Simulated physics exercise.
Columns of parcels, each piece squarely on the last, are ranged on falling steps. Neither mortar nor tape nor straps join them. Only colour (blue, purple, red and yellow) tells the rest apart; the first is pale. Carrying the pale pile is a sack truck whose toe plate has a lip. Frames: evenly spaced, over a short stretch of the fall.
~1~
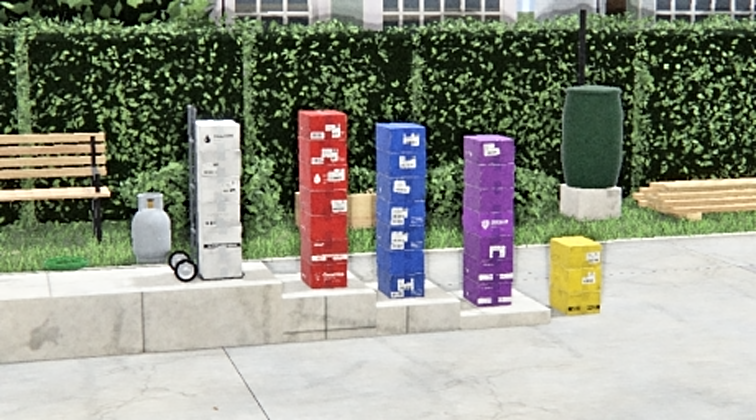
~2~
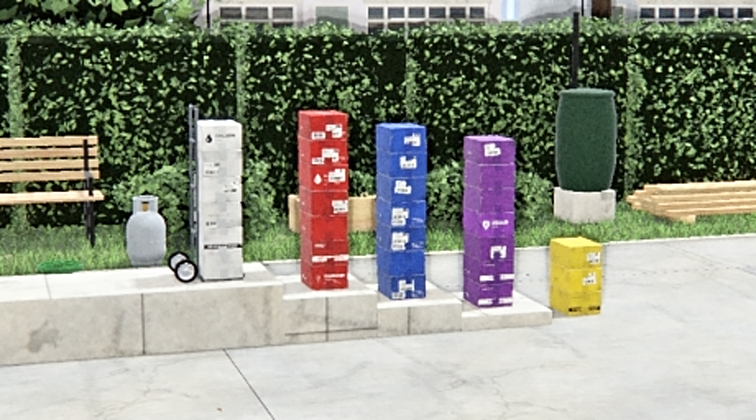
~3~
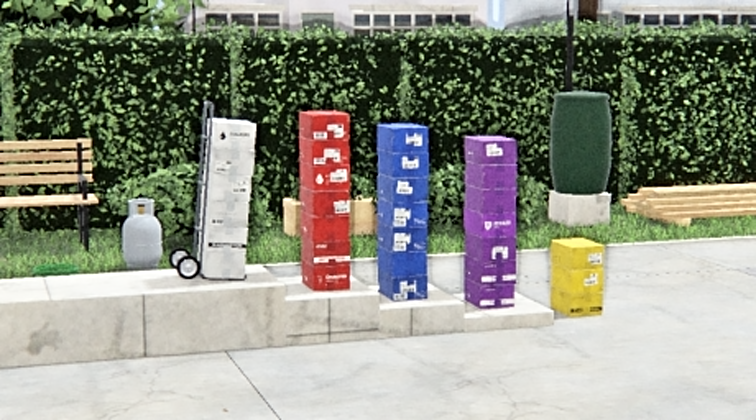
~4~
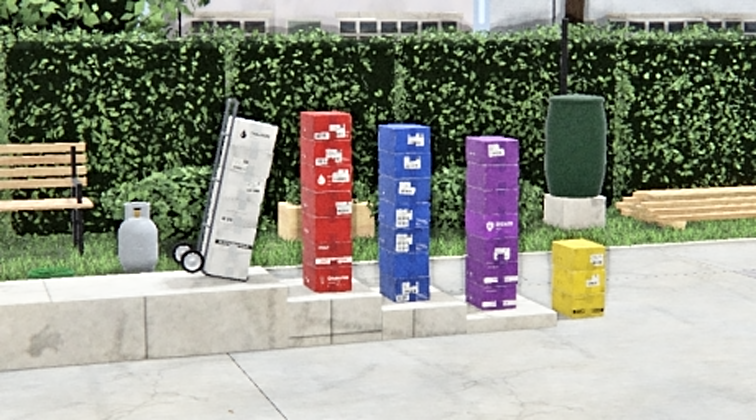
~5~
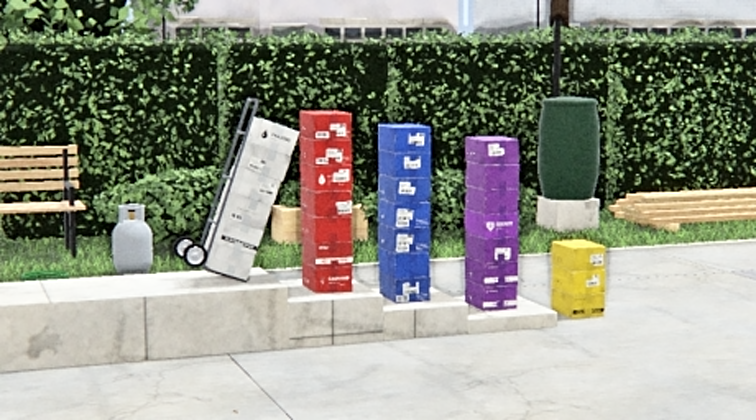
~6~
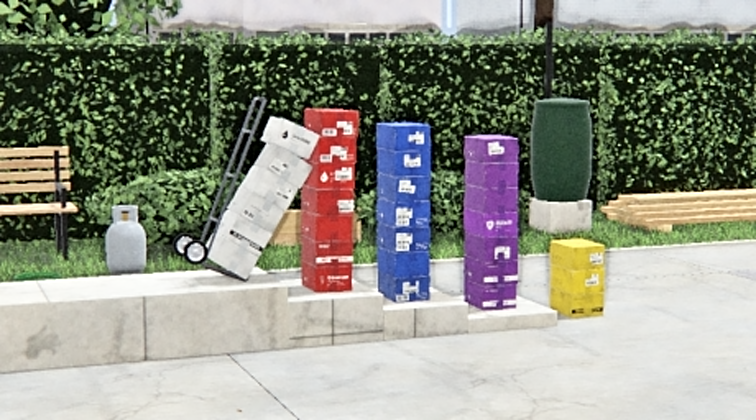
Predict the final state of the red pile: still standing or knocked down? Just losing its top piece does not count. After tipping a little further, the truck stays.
Knocked down.
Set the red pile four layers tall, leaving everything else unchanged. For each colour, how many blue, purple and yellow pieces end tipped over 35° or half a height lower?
The numbers come out as blue 0, purple 0 and yellow 0.
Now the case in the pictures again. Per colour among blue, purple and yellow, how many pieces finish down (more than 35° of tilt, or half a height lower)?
Colour by colour, that's blue at 6, purple at 6, and yellow at 1.
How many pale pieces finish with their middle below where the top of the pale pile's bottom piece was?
Total: 3.
Just after the last frame, 6 of the pale pile down; none of the 7 red parcels down (0 of 24 in all colours); top red parcel tilted clearly; top blue parcel moved a little.
A moment on, 6 of the pale pile down; 6 of the 7 red parcels down (6 of 24 in all colours); top red parcel tilted well over, about its own height lower; top blue parcel tilted clearly.
Further on, 6 of the pale pile down; 6 of the 7 red parcels down (18 of 24 in all colours); top red parcel tilted well over, some three heights lower; top purple parcel tilted well over, about its own height lower.
Then, 6 of the pale pile down; 6 of the 7 red parcels down (18 of 24 in all colours); top red parcel tilted well over, some four heights lower; top purple parcel upside down.
When it is over, 6 of the pale pile down; 6 of the 7 red parcels down (19 of 24 in all colours); top red parcel tilted well over, some five heights lower; top purple parcel upside down. In pixels of the last frame, middles, top red parcel near (503, 231).
